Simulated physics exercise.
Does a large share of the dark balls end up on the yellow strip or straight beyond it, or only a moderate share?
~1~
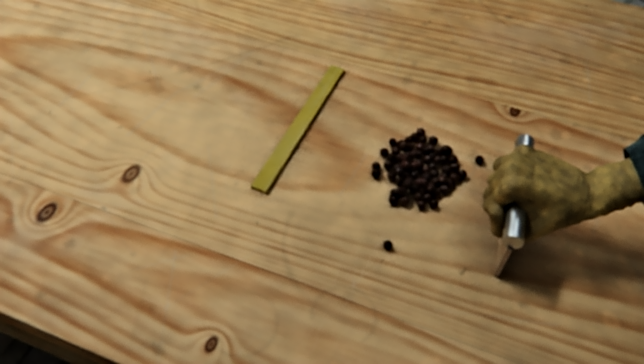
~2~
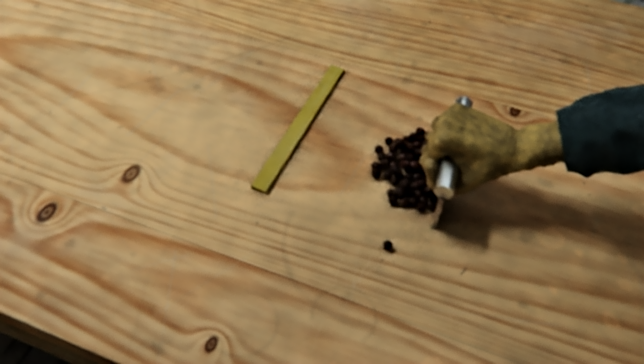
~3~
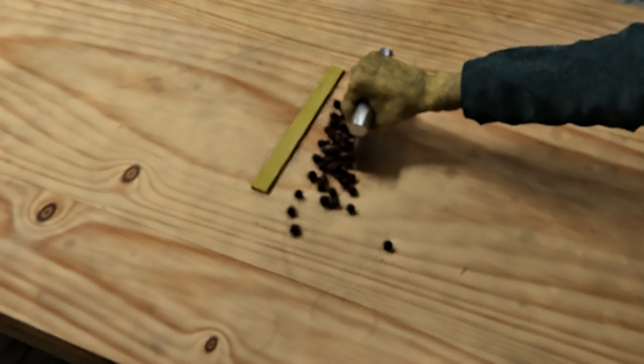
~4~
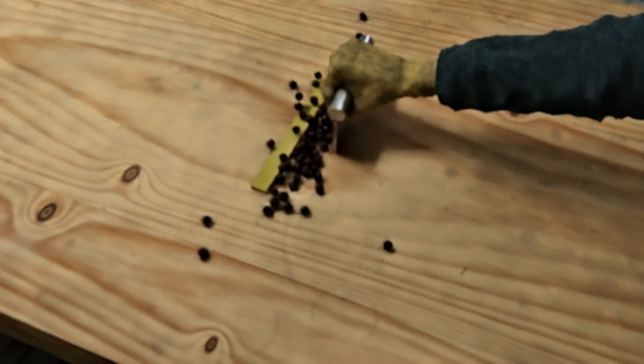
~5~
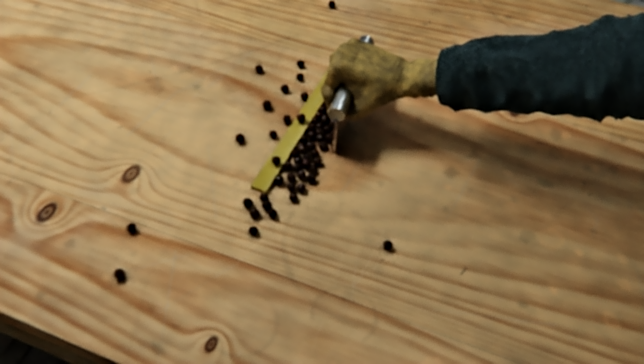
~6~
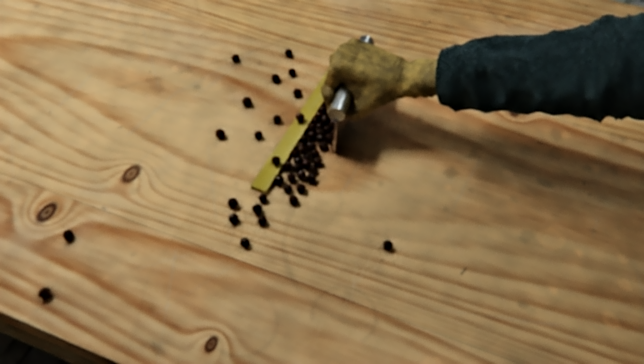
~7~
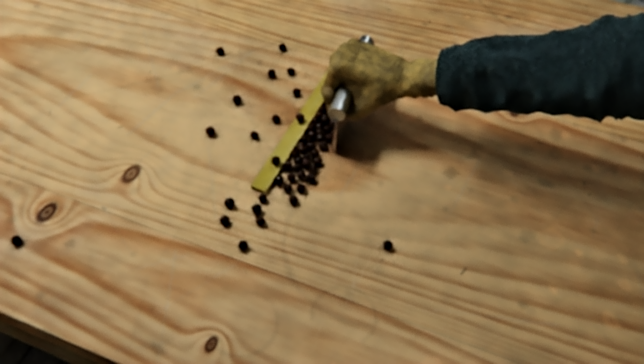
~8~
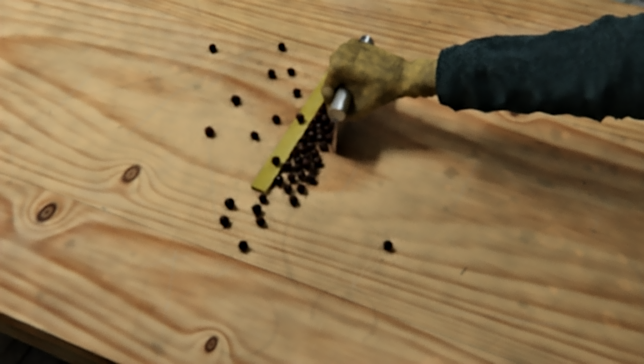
Only a moderate share of the balls ends up on the strip or straight beyond it. Most of them come to rest elsewhere, with many bunched between the scraper and the strip.
